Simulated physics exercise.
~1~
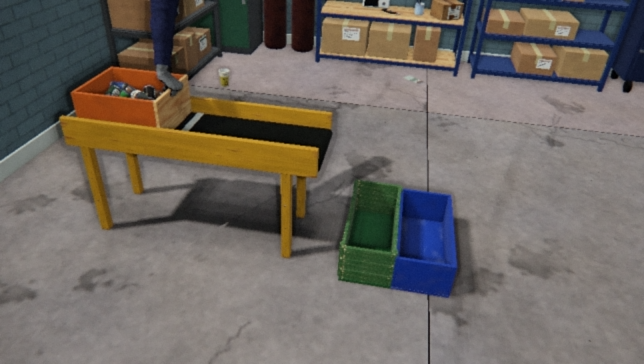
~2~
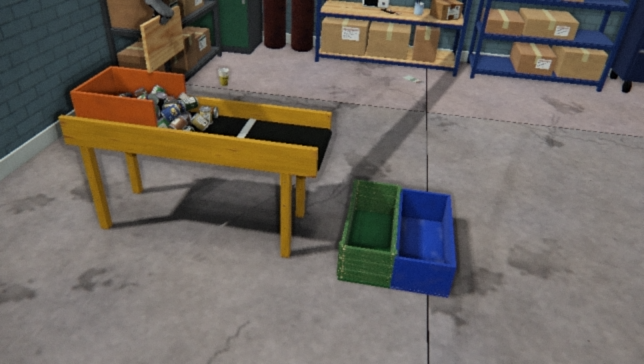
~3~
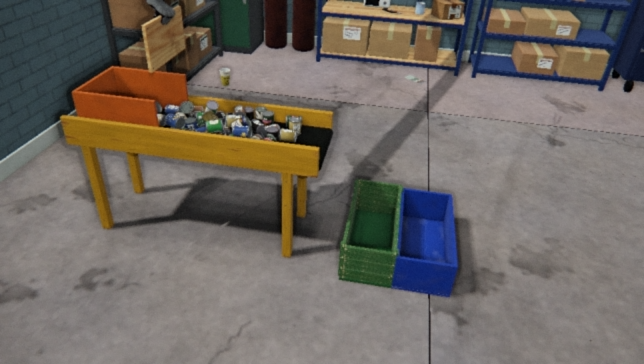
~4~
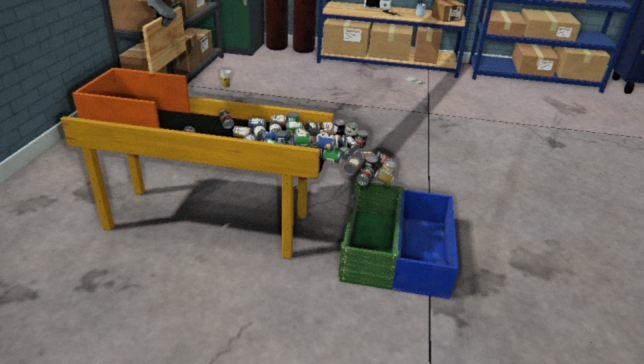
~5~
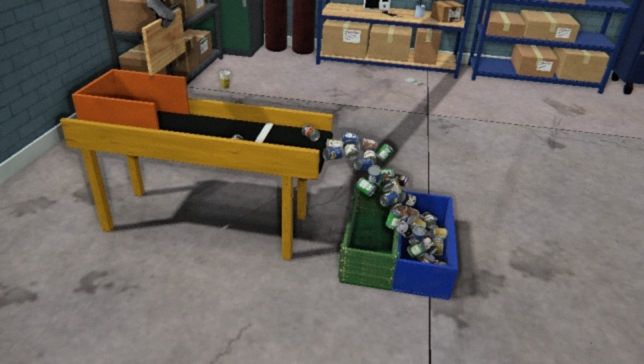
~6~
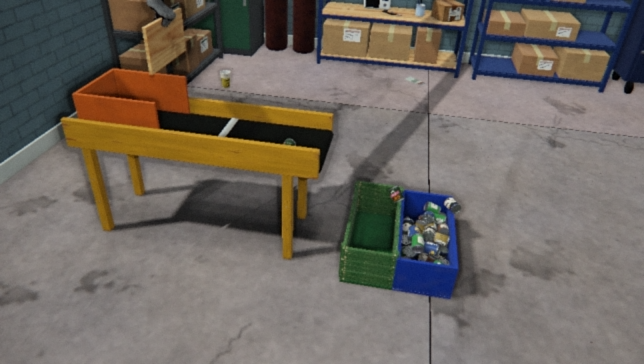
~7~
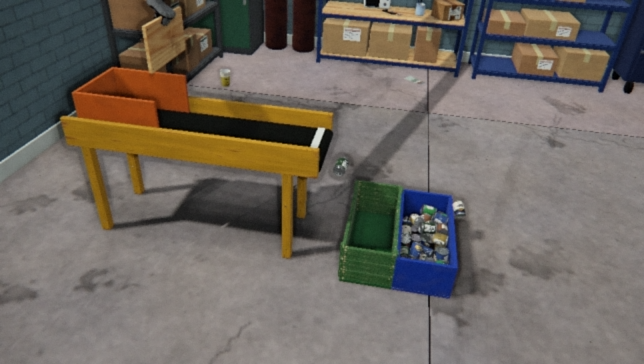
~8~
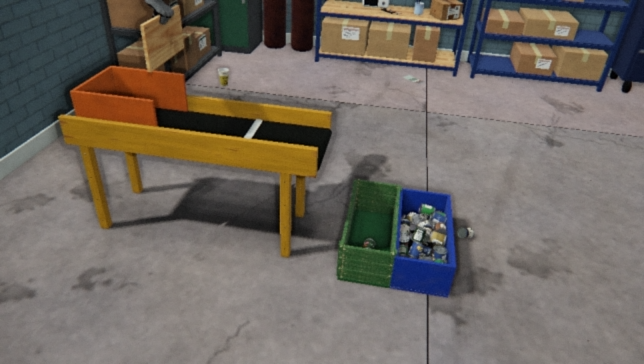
A dark-sleeved arm reaches over an orange pen of small tins at the left end of a black belt on a yellow table, in a storeroom seen from above by a slightly swaying camera. A green bin and a blue bin sit side by side on the grey floor to the right. The wooden gate lifts, and the tins ride right in a crowd. They pour off the end, mostly into the blue bin. Stragglers follow, one dropping into the green bin. Finally the blue bin holds a heap, and one tin lies on the floor beyond it.
